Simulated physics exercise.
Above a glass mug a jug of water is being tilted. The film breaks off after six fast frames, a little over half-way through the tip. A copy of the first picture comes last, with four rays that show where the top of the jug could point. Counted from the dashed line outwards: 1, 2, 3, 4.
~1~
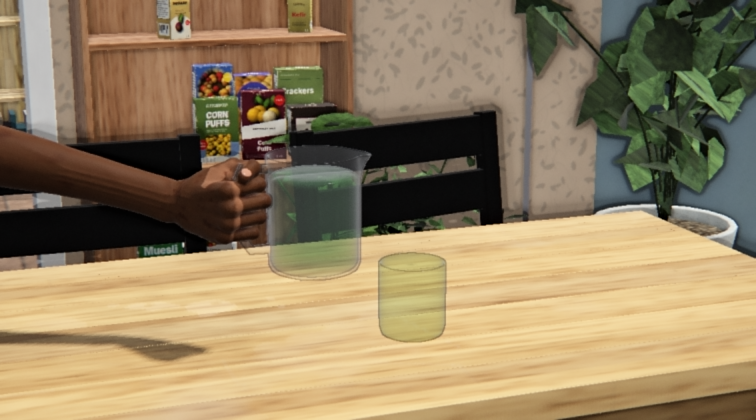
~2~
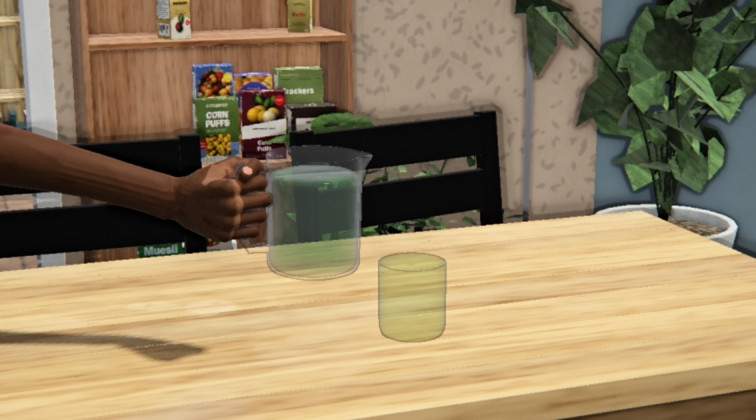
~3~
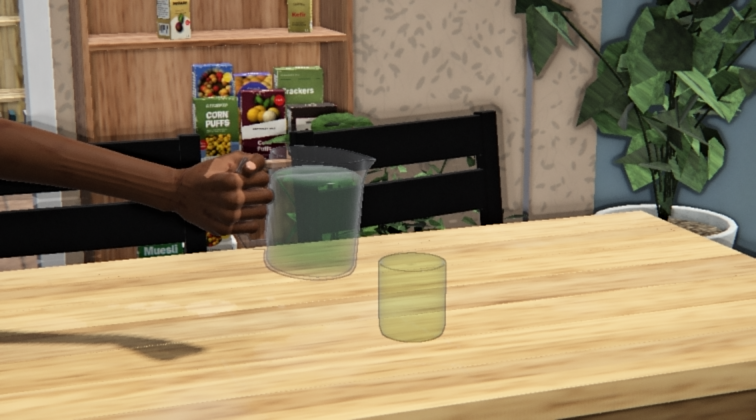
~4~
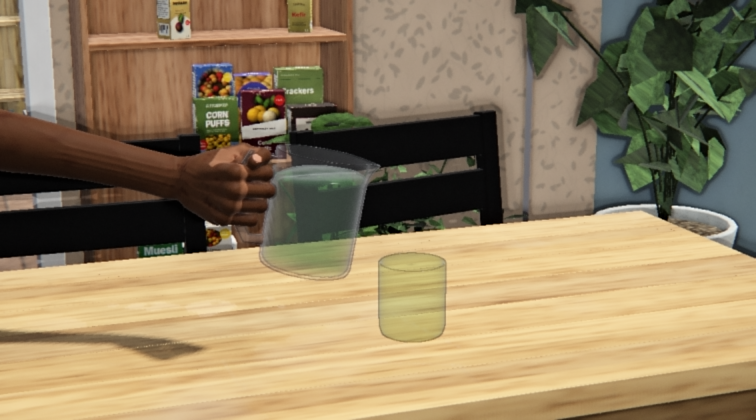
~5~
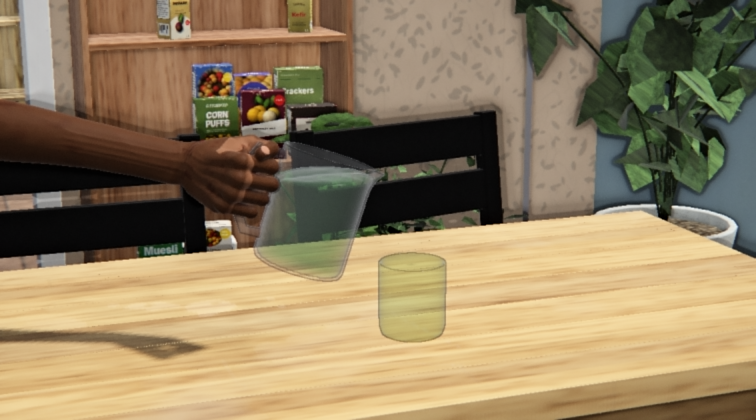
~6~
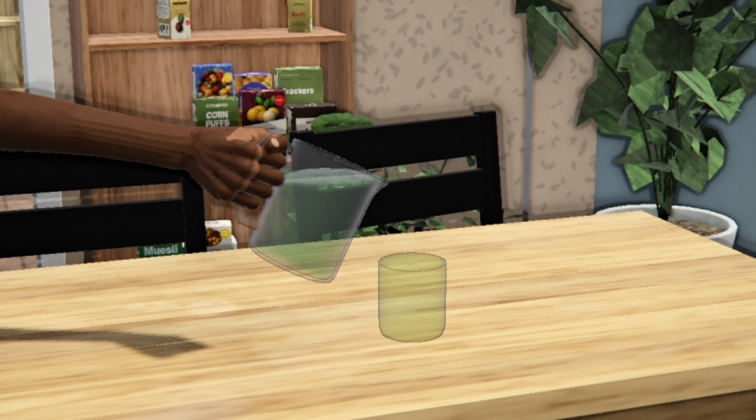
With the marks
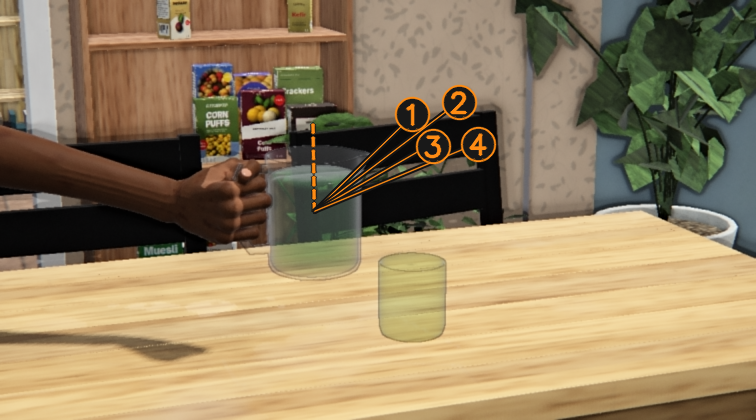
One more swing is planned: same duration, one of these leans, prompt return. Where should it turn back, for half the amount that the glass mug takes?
Take 1.
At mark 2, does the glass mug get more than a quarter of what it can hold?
Yes.
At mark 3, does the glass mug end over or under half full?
Over half.
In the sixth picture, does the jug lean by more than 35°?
No.
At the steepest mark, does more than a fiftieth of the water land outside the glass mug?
Yes.
On the marked copy, 1 at (401, 126); 2 at (445, 111); 3 at (417, 152); 4 at (462, 149).
If 1 is chosen, the glass mug ends with about 48 % of what it can hold.
If 2 is chosen, the glass mug ends with about 70 % of what it can hold.
If 3 is chosen, the glass mug ends with about 80 % of what it can hold; 8 % of the water is spilt.
If 4 is chosen, the glass mug ends with about 89 % of what it can hold; 16 % of the water is spilt.
